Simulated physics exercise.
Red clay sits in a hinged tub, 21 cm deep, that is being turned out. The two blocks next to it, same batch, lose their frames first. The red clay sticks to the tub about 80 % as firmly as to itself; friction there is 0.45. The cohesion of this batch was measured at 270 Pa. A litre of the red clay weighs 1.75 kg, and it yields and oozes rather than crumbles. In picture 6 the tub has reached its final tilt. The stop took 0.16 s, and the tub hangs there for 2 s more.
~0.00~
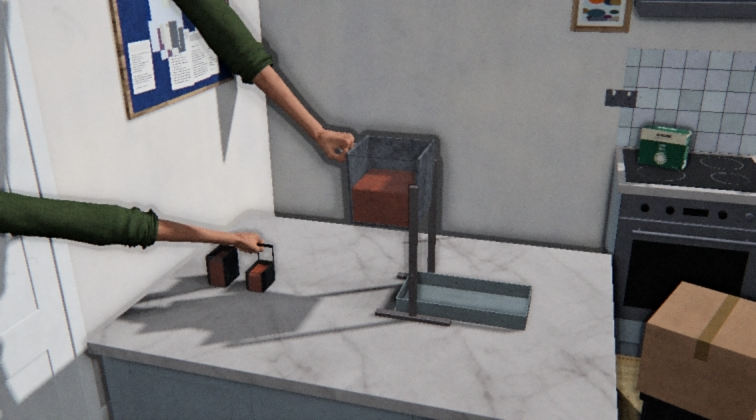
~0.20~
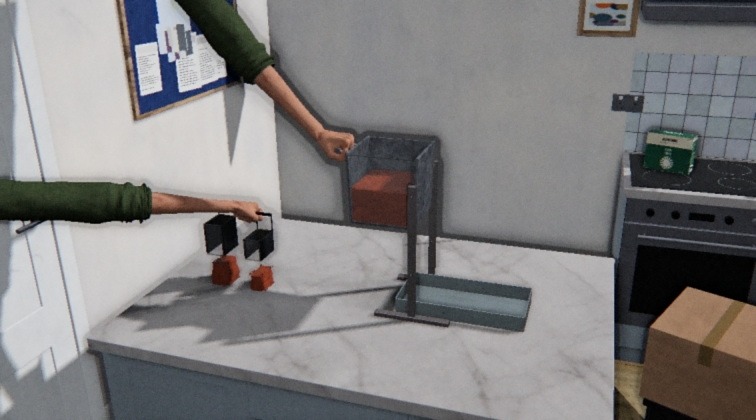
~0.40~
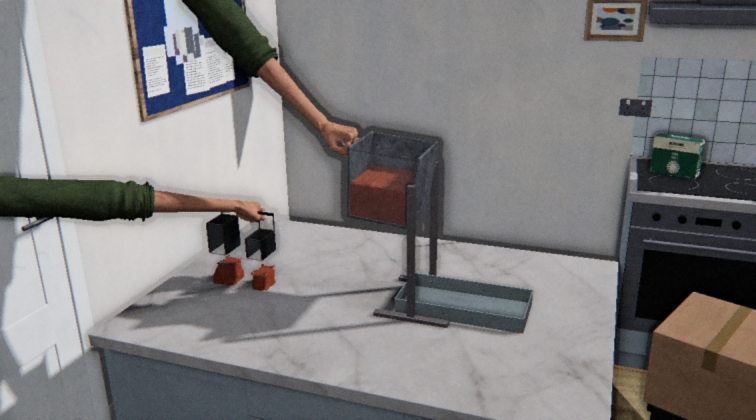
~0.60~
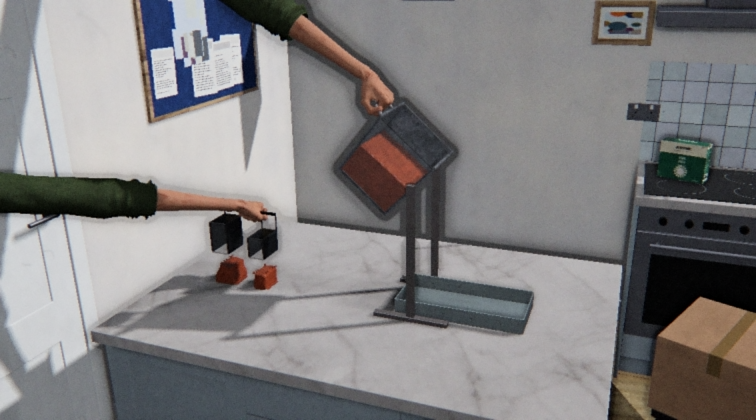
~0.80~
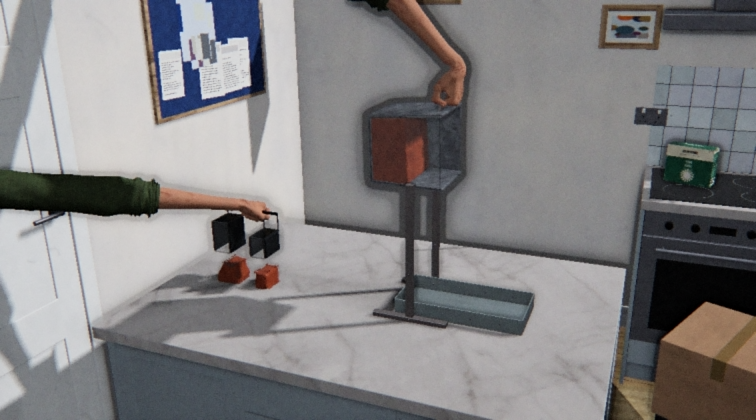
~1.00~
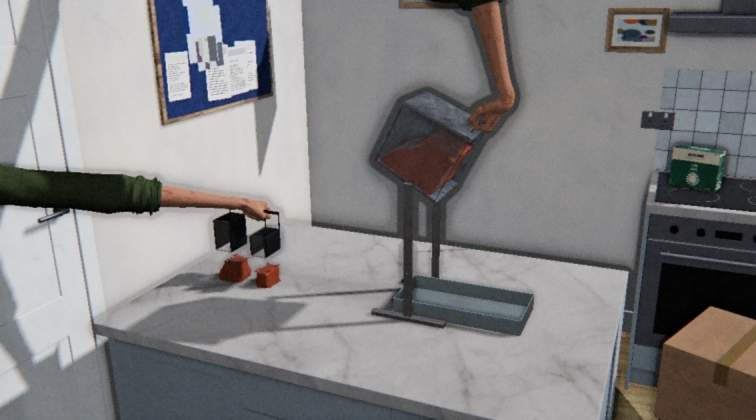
A hand lifted two small dark boxes off a pair of red clay blocks, which slumped slightly, while another hand turned a hinged tub of red clay over to the right above a tray.
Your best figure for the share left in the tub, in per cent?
About 9 %.
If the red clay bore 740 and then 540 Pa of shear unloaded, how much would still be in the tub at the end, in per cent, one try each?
In that order: 12 %, 8 %.
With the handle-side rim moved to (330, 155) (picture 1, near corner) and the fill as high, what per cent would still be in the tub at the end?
It would be near 7 %.
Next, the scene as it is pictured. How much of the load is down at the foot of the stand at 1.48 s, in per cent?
About 70 %.
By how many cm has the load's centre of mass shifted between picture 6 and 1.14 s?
Roughly 14 cm.
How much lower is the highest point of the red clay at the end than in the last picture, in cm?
About 11 cm.
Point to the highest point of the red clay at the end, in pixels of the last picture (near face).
At about (407, 172).
After 1.14 s, the tub is at 117 degrees and holds 41 %.
After 1.31 s, the tub is at 117 degrees and holds 22 %.
After 1.48 s, the tub is at 117 degrees and holds 9 %.
After 1.65 s, the tub is at 117 degrees and holds 9 %.
After 3.00 s, the tub is at 117 degrees and holds 9 %.
